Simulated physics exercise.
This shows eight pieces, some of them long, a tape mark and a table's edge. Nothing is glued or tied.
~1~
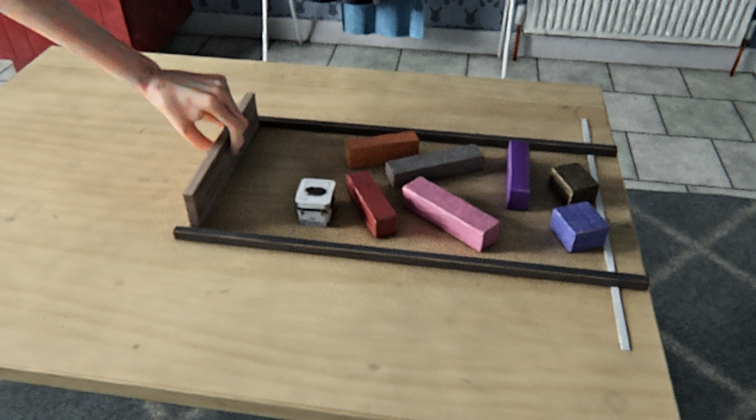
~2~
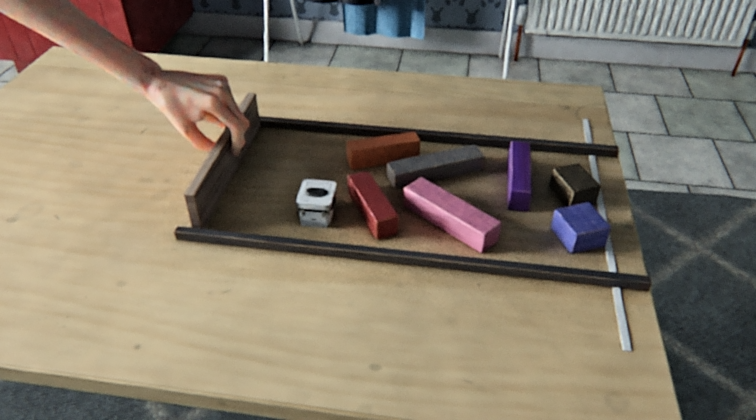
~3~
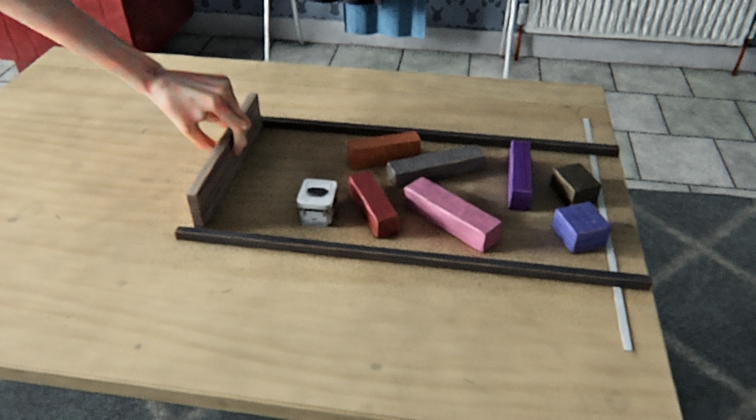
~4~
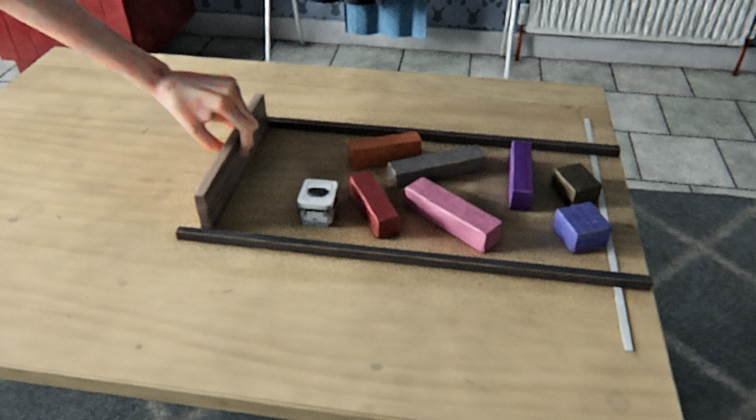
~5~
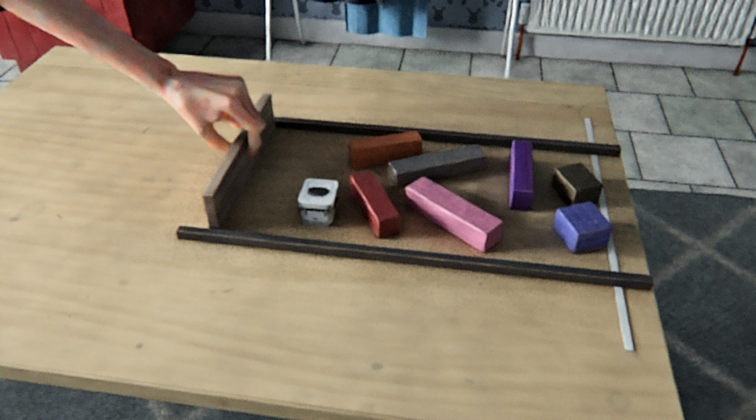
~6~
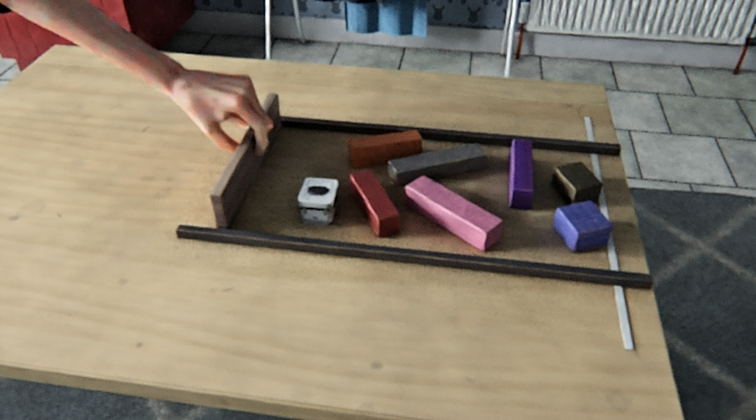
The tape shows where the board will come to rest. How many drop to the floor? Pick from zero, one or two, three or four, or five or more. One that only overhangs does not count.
Outcome: The number that fall off is five or more.
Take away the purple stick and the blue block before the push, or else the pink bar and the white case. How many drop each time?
The counts: 4 and 4.
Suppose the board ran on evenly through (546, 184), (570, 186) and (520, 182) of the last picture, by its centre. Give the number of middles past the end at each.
Place by place, 2, 3 and 0.
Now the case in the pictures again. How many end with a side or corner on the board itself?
In contact: 2.
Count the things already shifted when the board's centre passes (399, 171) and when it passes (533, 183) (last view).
The counts are 5 and 8.
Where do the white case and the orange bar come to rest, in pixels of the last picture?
The white case stops around (635, 254); the orange bar around (624, 161).
Early on, none off yet; black block at rest near (576, 184); blue block at rest near (582, 226); purple stick at rest near (521, 173).
A while later, none off yet; black block at rest near (577, 185); blue block at rest near (582, 226); purple stick travelled a little near (542, 176).
Further along, none off yet; black block leaning well over near (652, 213); blue block leaning well over near (664, 250); purple stick travelled about its own width near (621, 178).
Finally, the number that fall off is five or more; lost, red bar, grey bar, pink bar, purple stick, blue block and black block.
